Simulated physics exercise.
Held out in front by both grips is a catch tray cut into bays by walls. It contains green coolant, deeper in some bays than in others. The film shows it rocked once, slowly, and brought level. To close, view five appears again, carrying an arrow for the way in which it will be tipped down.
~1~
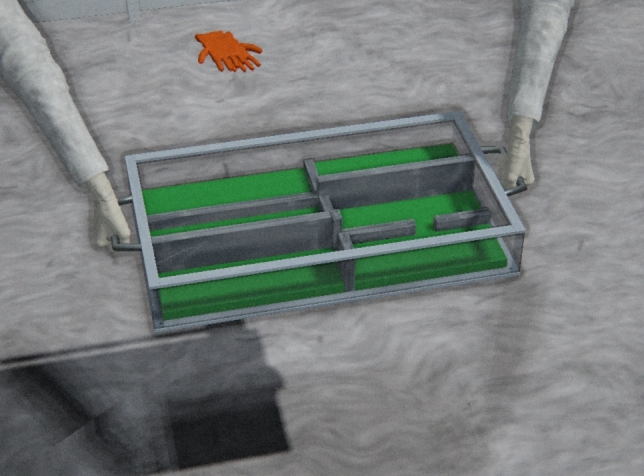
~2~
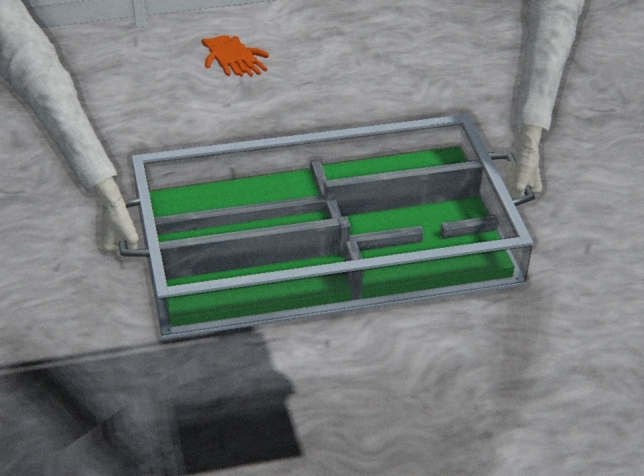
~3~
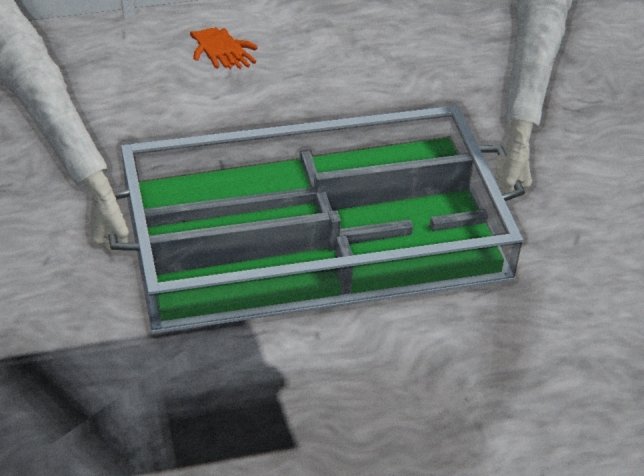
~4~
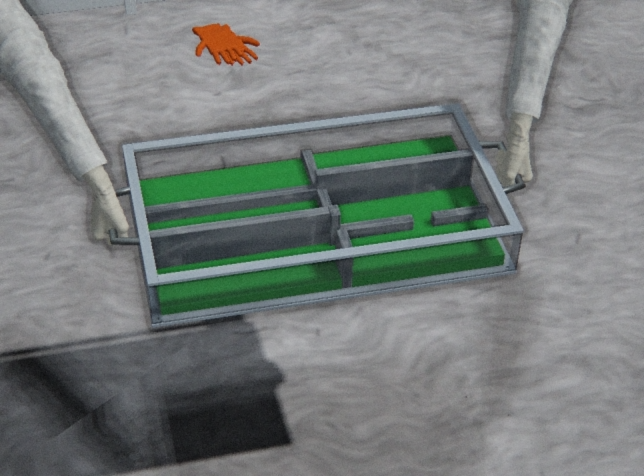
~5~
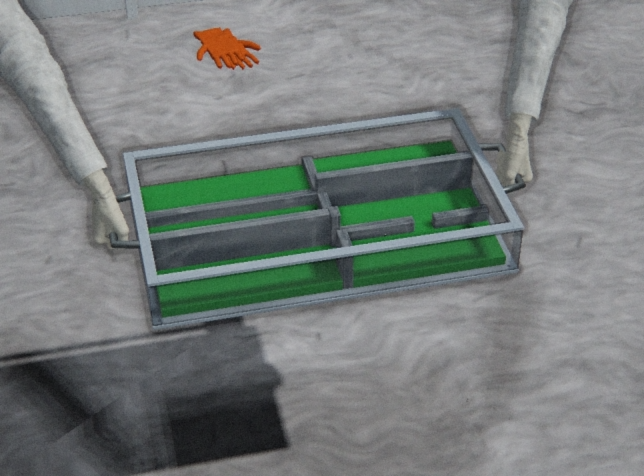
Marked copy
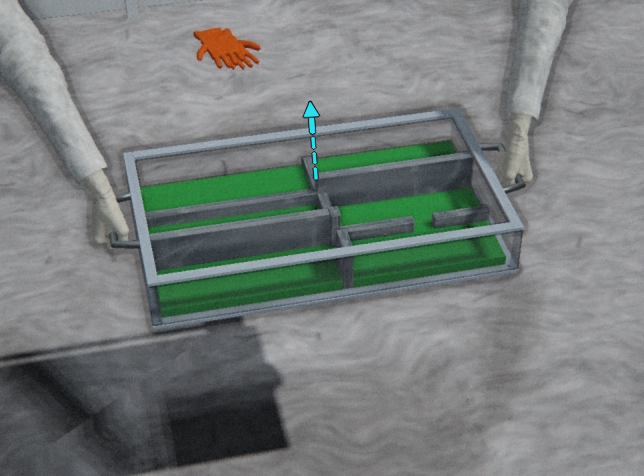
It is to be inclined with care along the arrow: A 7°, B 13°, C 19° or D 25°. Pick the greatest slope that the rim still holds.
It is D.
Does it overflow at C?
No.
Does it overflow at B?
No, not at all.
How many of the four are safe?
All of the four.
The tray is level; deepest in the back right bay, at (389, 172), shallowest in the front right.
Tipped about 3° down to the front; no wall is crossed.
Tipped about 6° down to the front; no wall is crossed.
Tipped about 3° down to the front; no wall is crossed.
The tray is level; deepest in the back right bay, at (388, 169), shallowest in the front left.
The arrow ends at (310, 107).
With A, nothing spills; the back right bay holds the most.
With B, nothing spills; the back right bay holds the most.
With C, nothing spills; the back right bay holds the most.
With D, nothing spills; the back right bay holds the most.
